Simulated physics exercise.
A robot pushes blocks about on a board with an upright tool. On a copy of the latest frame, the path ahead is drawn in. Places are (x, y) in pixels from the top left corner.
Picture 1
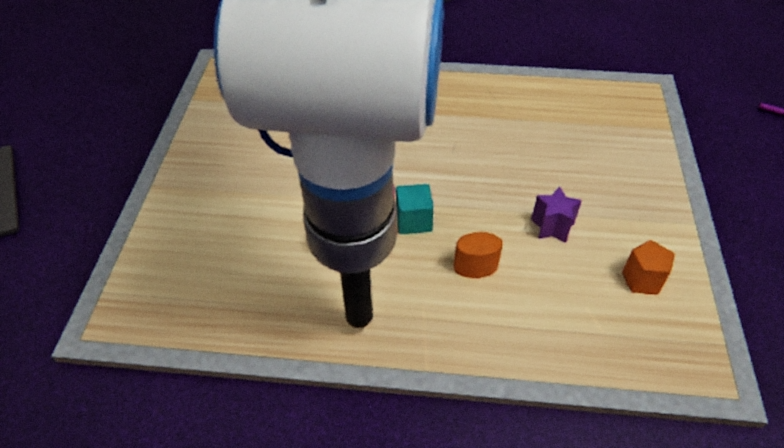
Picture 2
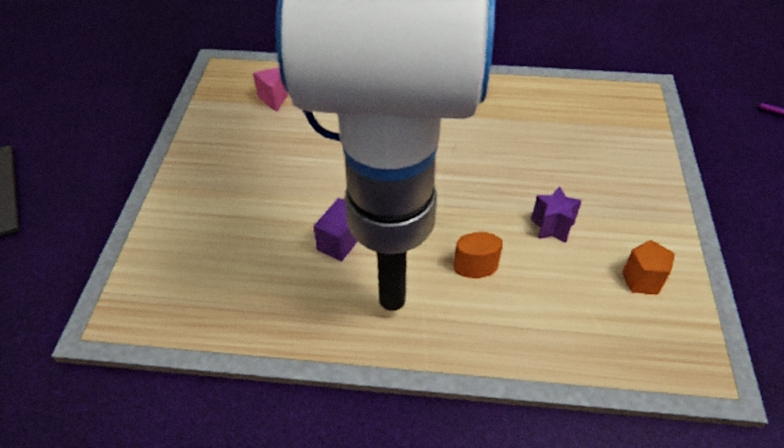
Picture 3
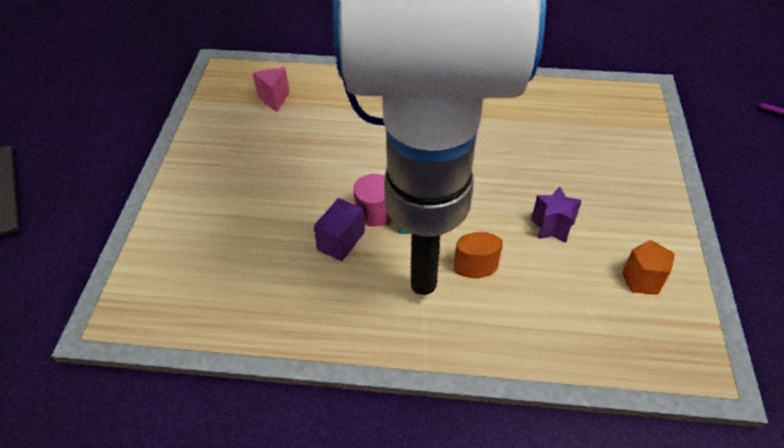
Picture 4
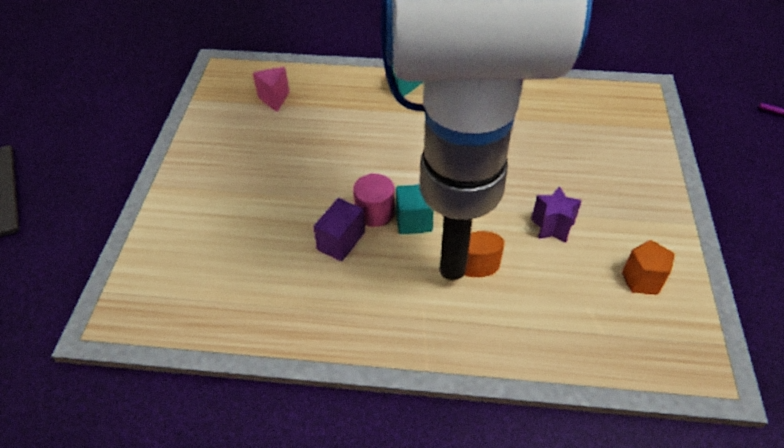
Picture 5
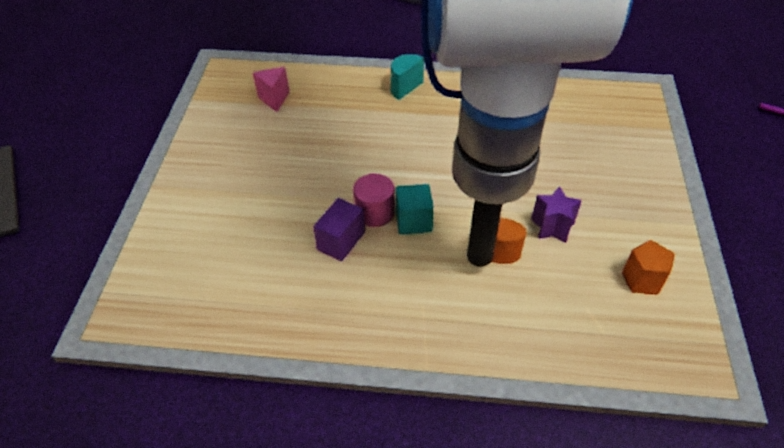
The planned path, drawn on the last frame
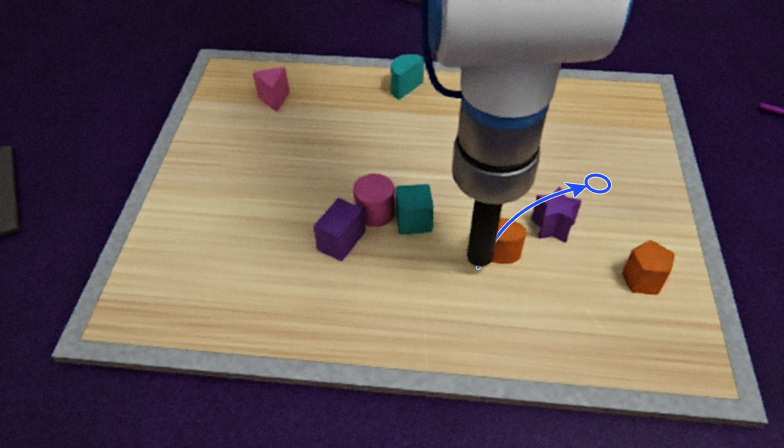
In the video, a robot's upright tool moves right and slightly away across a wooden board of colored blocks, reaches the orange rounded block, and pushes it a short way toward the purple star while the other blocks stay still.
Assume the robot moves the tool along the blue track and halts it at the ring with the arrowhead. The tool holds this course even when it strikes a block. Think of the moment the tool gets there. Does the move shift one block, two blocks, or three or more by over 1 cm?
Two blocks shift.
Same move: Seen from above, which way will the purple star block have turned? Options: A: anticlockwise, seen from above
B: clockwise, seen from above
The answer is B.
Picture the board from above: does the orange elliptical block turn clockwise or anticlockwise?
The block turns clockwise.
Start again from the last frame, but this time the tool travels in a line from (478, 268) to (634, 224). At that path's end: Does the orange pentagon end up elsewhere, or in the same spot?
It gets no push and keeps its place.
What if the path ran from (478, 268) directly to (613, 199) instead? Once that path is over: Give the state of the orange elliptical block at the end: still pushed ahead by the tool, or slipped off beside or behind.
It stays on the tool's front.
Drawn move, from (478, 268) by way of (506, 226) and (547, 198) to (598, 183).
On the path given first. One third of the way, tool at (509, 214); orange elliptical block at (539, 203), turned 80° clockwise; purple star block at (570, 202).
Two thirds of the way, tool at (551, 186); orange elliptical block at (580, 185); purple star block at (603, 204), turned 65° clockwise.
At the end, tool at (602, 172); turquoise square piece still; orange elliptical block at (594, 183), turned 160° clockwise; purple star block at (609, 205), turned 85° clockwise.
